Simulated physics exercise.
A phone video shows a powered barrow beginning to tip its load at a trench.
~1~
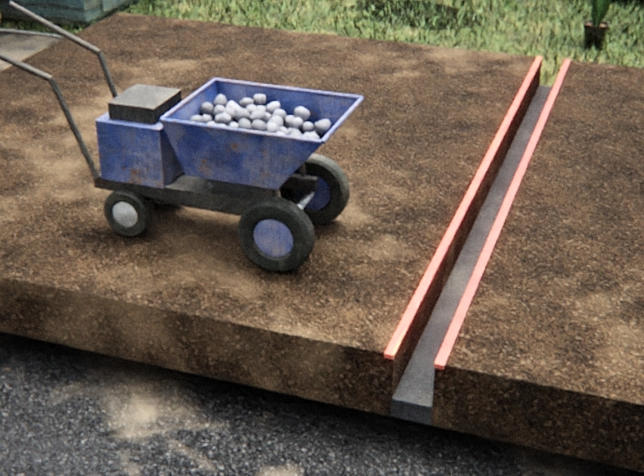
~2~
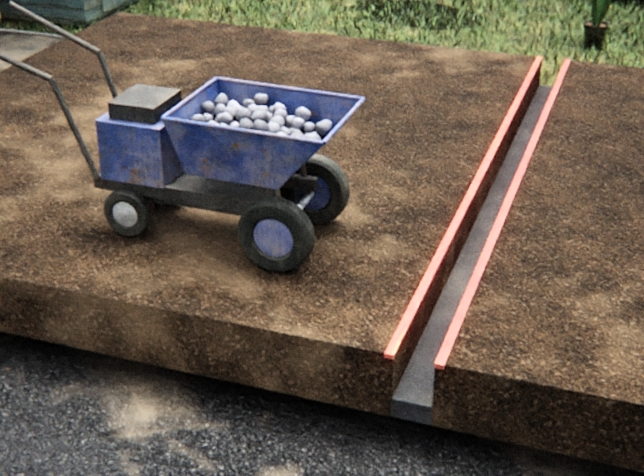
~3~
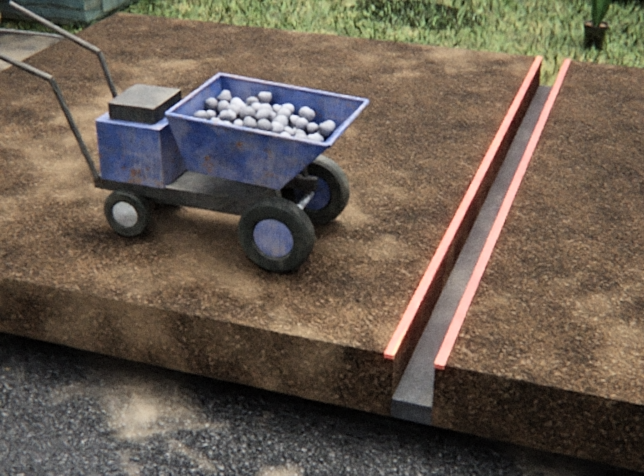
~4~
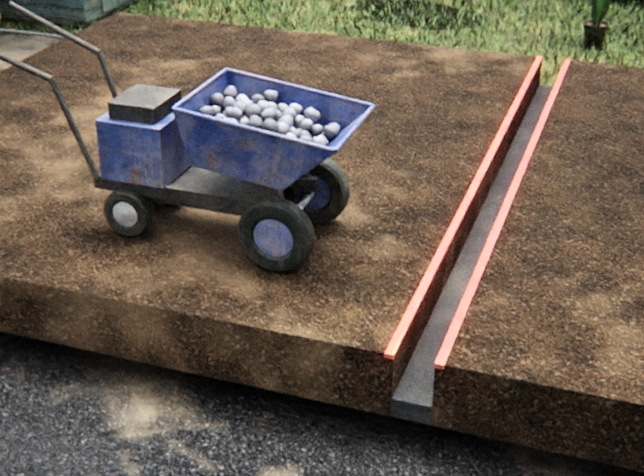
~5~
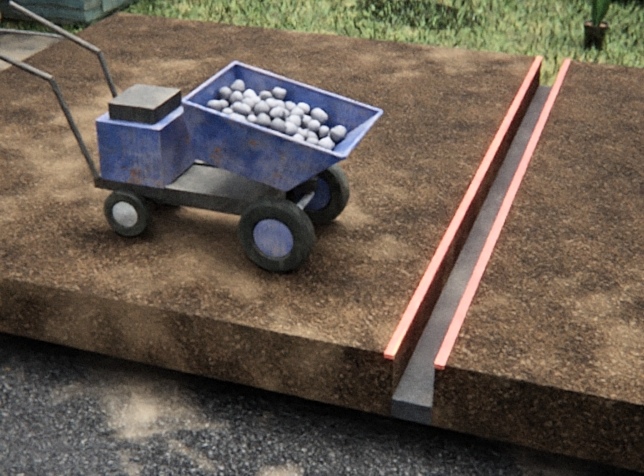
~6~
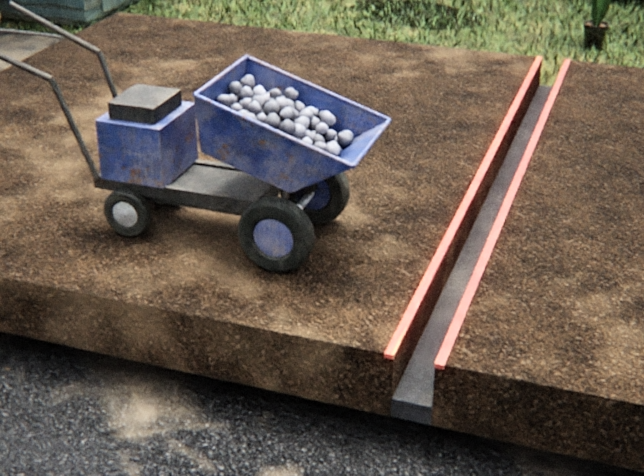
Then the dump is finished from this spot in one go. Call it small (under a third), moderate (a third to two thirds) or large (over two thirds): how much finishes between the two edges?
Moderate.
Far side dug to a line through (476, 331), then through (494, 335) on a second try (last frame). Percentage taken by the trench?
In order: 60 per cent, then 60 per cent.
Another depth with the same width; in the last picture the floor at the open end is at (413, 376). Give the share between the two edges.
I'd say around 40 in a hundred.
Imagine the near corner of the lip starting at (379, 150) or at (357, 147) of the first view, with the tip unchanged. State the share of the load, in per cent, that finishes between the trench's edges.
20 and 70 percent, in that order.
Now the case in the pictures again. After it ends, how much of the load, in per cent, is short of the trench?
About 20 %.
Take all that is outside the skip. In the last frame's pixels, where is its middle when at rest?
I'd put the middle somewhere around (448, 286).
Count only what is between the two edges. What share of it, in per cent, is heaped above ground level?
I'd say around 5 percent.
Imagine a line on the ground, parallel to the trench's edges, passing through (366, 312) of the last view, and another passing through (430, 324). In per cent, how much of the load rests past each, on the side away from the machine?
Estimate: 80 % and 30 %, respectively.
Shortly afterwards, skip tipped steeply; the whole lot in the skip.
Next, skip tipped right over; the bulk in the skip; a little short of the trench; only a few in or heaped over the trench.
Some moments later, skip tipped right over; near a third in the skip; near a quarter short of the trench; near half in or heaped over the trench; a little beyond it.
In the end, skip tipped right over; near a quarter in the skip; near a quarter short of the trench; near half in or heaped over the trench; a little beyond it.
